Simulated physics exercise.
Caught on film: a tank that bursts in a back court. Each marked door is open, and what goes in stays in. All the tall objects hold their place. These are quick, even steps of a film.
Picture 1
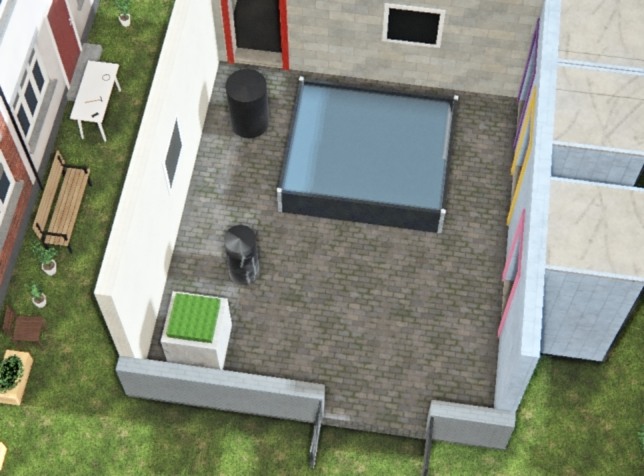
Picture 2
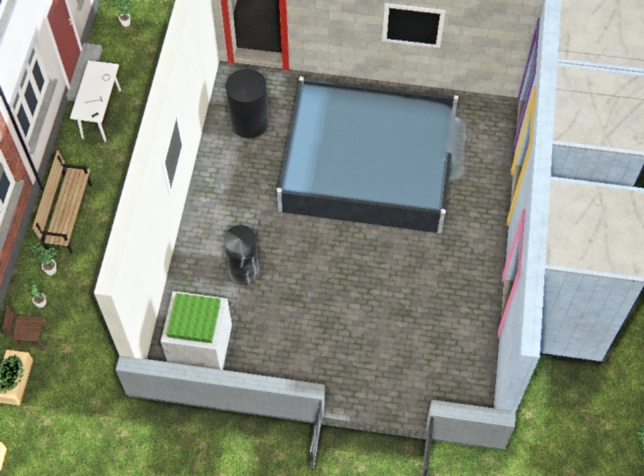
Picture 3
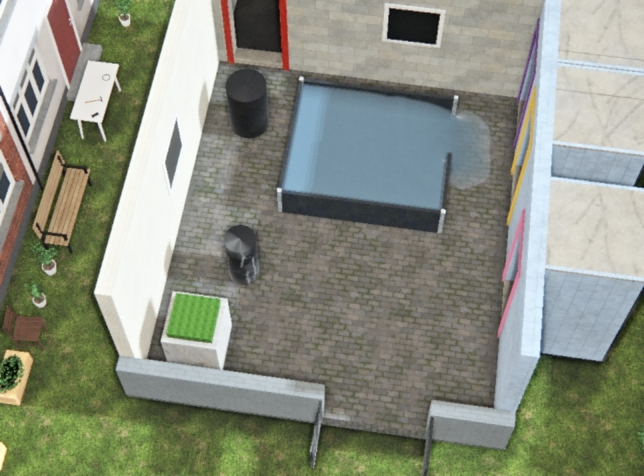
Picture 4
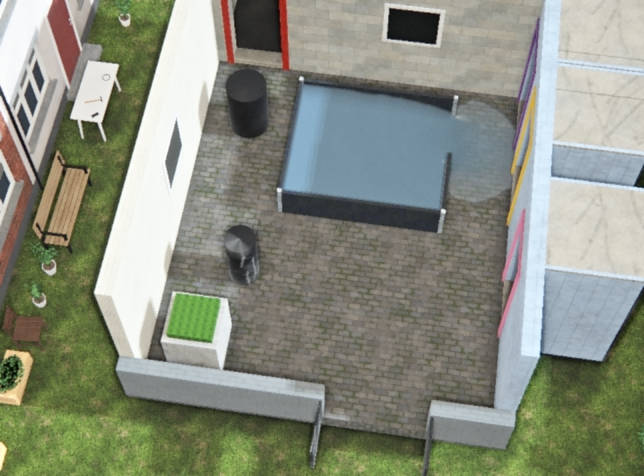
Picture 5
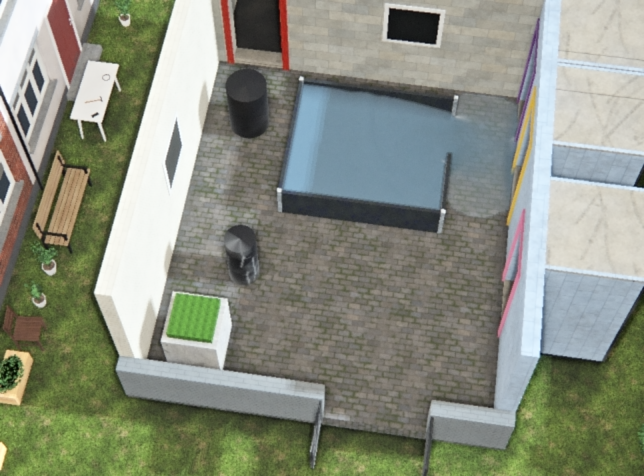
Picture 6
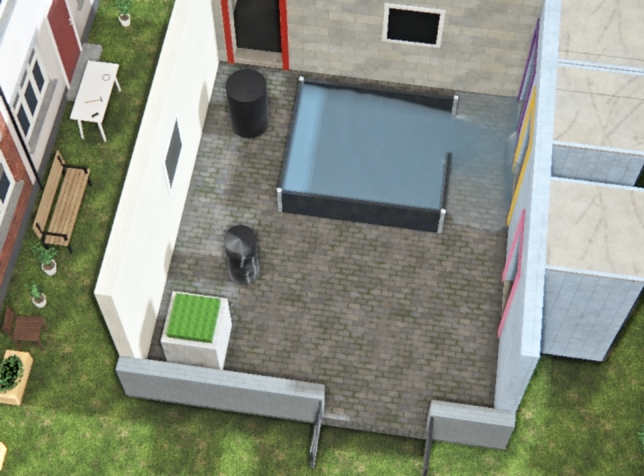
Water bursts from the right side of a tank and spreads across the paving to the wall.
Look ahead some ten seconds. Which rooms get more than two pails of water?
One by one: The yellow door holds within the limit; the pink door holds within the limit; the red door holds within the limit; the purple door floods.
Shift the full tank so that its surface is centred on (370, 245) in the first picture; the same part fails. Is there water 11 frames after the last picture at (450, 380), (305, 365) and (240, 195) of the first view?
As listed: Wet, no water, not flooded.
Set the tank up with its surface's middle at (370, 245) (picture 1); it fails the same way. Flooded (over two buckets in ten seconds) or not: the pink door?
Pink door takes more.
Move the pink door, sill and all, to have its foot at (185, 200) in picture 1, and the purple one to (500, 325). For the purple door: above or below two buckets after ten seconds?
In short: The purple door is under.
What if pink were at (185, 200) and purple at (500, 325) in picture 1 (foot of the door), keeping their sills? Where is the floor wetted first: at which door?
I say the door marked yellow.
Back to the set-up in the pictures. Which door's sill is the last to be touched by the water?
That is the one in red.
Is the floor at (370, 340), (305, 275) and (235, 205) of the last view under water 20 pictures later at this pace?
In that order: Under water, dry, dry.
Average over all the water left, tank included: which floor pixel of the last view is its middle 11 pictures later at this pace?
At about (401, 166).
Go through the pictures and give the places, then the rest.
The water tank at (370, 146) is whole and still, in the first picture.
The front is at (452, 177), out from the gap at (448, 141), in the second picture.
Water pours out at (448, 142) and has run to (472, 183), in the third picture.
Water pours out at (448, 142) and has run to (511, 179), in the fourth picture.
The front is at (509, 206), out from the gap at (448, 142), in the fifth picture.
The front is at (508, 221), out from the gap at (448, 142), in the sixth picture.
A moment on, water covers 10 % of the floor; the yellow door under two buckets in, the pink door not reached, the red door not reached, the purple door over two buckets in.
Next, water covers 30 % of the floor; the yellow door under two buckets in, the pink door wet at the sill, nothing in, the red door not reached, the purple door far over two buckets in.
Then, water covers 50 % of the floor; the yellow door under two buckets in, the pink door wet at the sill, nothing in, the red door wet at the sill, nothing in, the purple door far over two buckets in.
Later, water covers 70 % of the floor; the yellow door under two buckets in, the pink door wet at the sill, nothing in, the red door wet at the sill, nothing in, the purple door far over two buckets in.
In the end, water covers 90 % of the floor; the yellow door under two buckets in, the pink door wet at the sill, nothing in, the red door wet at the sill, nothing in, the purple door far over two buckets in.
